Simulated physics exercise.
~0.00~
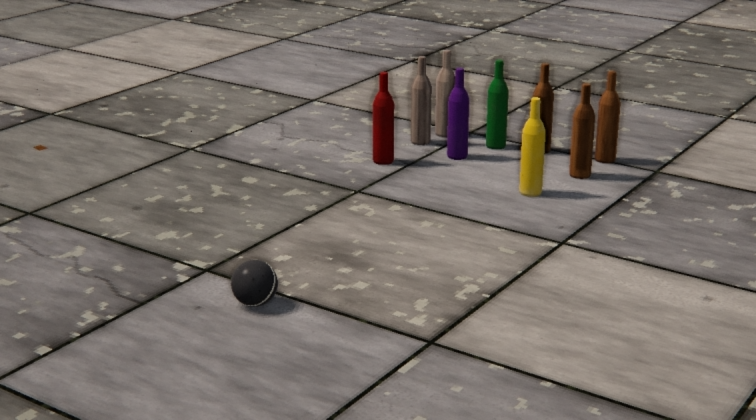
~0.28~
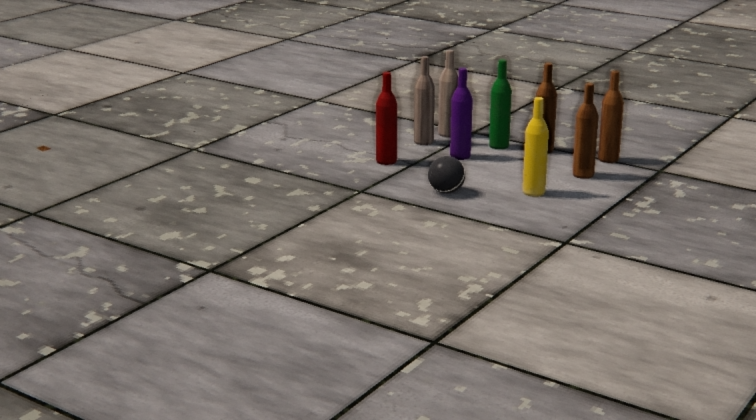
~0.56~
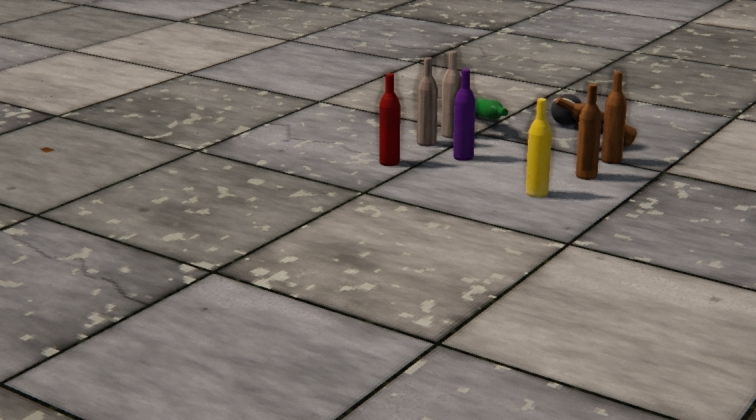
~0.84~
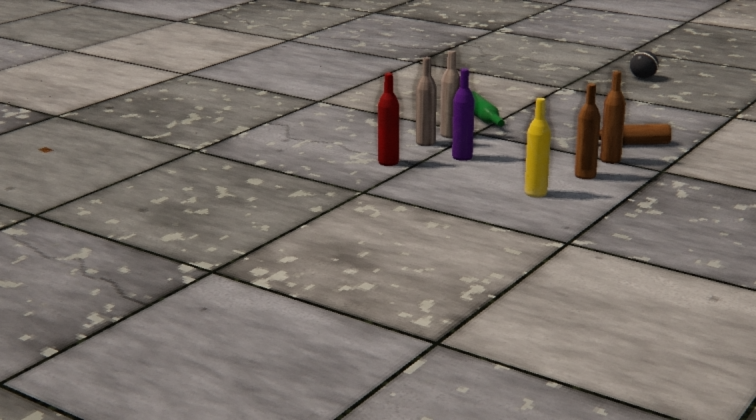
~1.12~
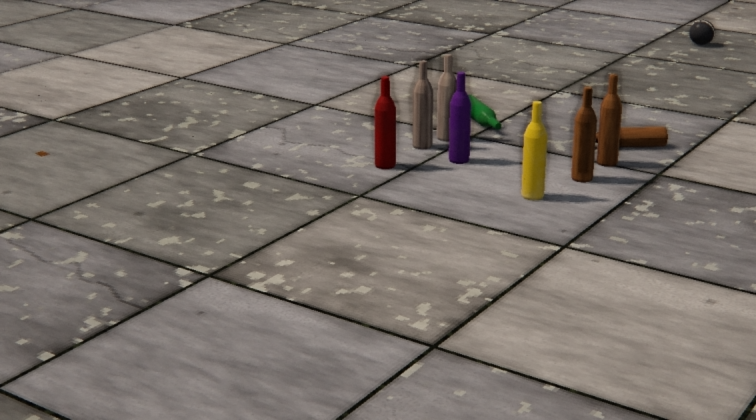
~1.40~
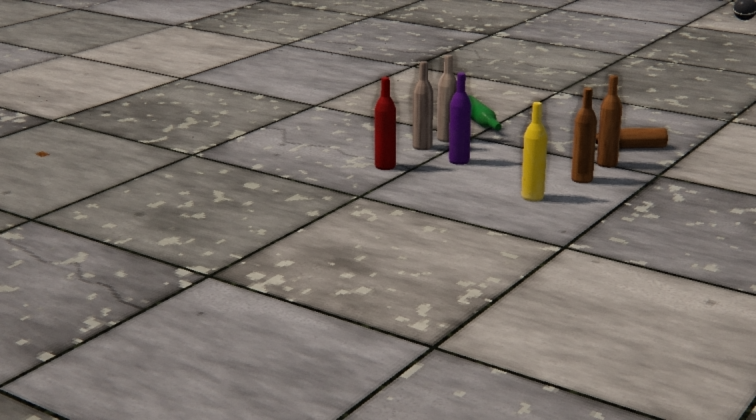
On a tiled stone floor, a dark ball rolling through nine bottle-shaped skittles, toppling green and brown ones, then rolling away upper right.
